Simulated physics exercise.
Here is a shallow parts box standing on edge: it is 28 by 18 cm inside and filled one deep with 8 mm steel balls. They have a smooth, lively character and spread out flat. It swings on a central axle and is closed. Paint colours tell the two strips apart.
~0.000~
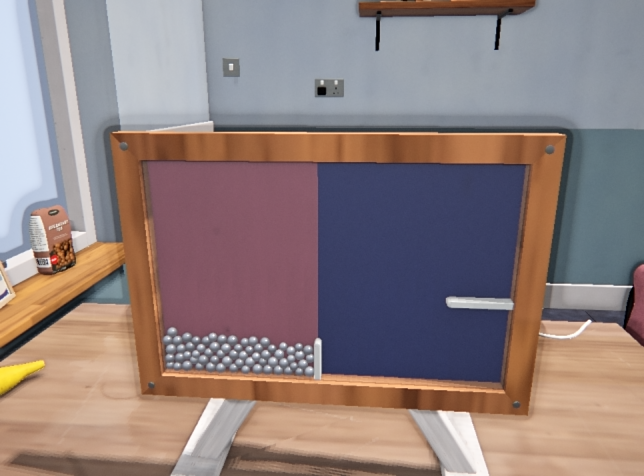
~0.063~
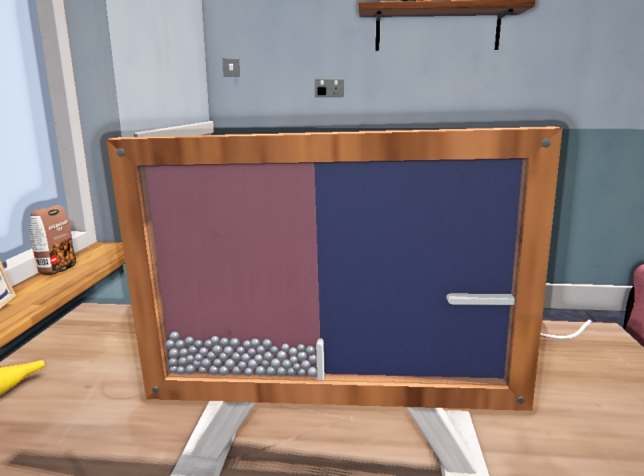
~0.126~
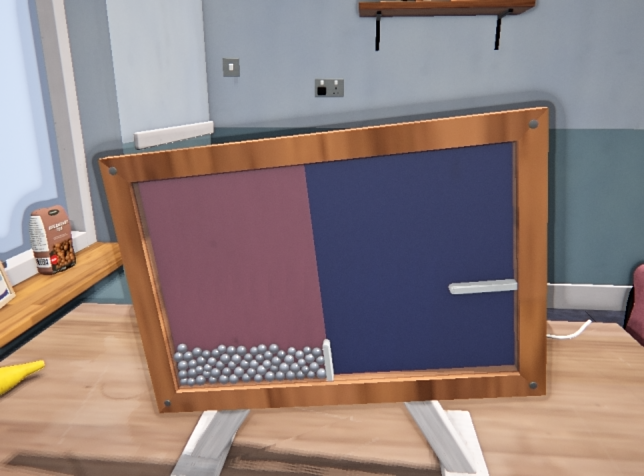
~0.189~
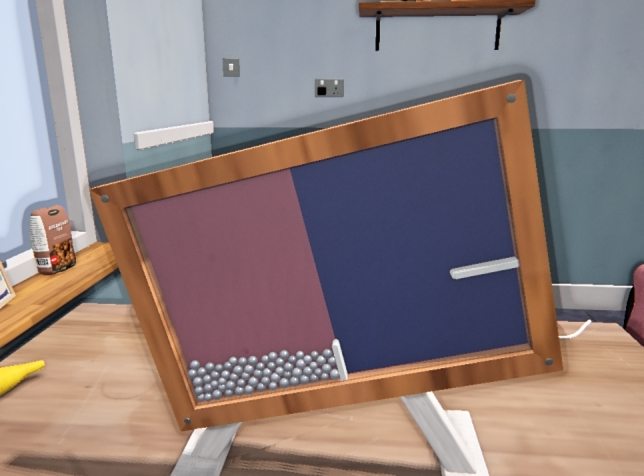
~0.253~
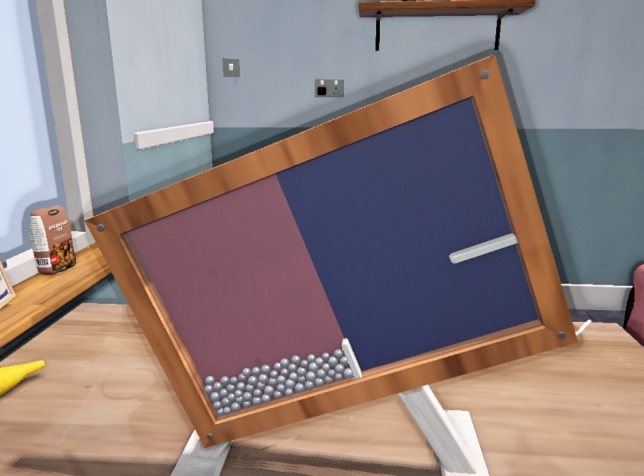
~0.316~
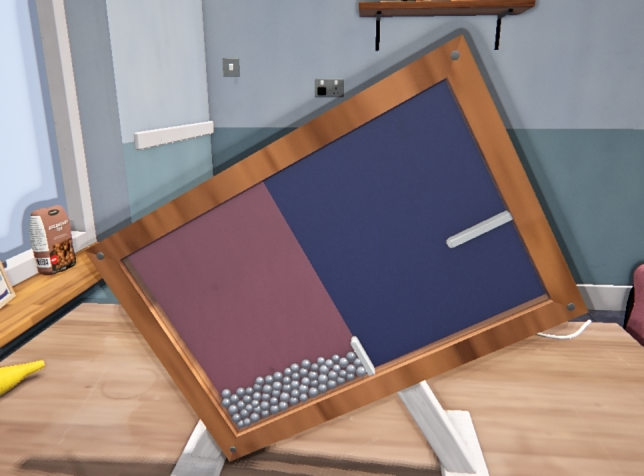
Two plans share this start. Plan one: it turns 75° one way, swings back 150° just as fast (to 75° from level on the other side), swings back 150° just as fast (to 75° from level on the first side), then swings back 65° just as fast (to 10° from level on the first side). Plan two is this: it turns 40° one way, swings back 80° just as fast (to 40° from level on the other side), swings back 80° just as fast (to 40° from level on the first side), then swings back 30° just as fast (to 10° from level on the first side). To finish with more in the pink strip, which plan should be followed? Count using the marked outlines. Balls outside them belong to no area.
The latter.
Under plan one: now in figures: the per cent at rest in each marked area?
At the end the pink strip has 70 percent and the blue strip has 30 percent.
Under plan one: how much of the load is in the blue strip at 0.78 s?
About 0 percent.
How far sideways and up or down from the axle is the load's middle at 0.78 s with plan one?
Right by about 4 cm and below by about 11 cm.
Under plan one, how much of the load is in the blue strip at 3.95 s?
Share: About 35 percent.
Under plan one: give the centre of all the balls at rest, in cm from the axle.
Offset approx. 6 cm left, 8 cm below.
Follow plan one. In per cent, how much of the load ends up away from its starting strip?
Around 30 percent.
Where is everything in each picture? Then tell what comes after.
Level; about 60 balls; balls' middle (236, 355); highest (172, 332); pink (237, 271), blue (414, 277), in the first frame.
Turned 2° anticlockwise; balls' middle (239, 358); highest (175, 336), in the second frame.
Turned 7° anticlockwise; balls' middle (247, 365); highest (307, 351); wall ends (326, 345), (453, 289), in the third frame.
Turned 14° anticlockwise; balls' middle (260, 374); highest (327, 354), in the fourth frame.
Turned 22° anticlockwise; balls' middle (275, 382); highest (338, 354), in the fifth frame.
Turned 29° anticlockwise; balls' middle (289, 388); highest (351, 357); pink (250, 313), blue (405, 237), in the sixth frame.
Plan one. At 0.78 s, it stands 75° anticlockwise; the balls' middle is 4 cm right of and 11 cm below the centre; pink 100 %.
After 3.95 s, it stands 42° anticlockwise; the balls' middle is 1 cm left of and 10 cm below the centre; pink 65 %, blue 35 %.
After 4.29 s, it stands 10° anticlockwise; the balls' middle is 6 cm left of and 8 cm below the centre; pink 70 %, blue 30 %.
At rest by 5.0 s, it stands 10° anticlockwise; pink 70 %, blue 30 %.
Plan two would end with pink 90 %, blue 10 %.
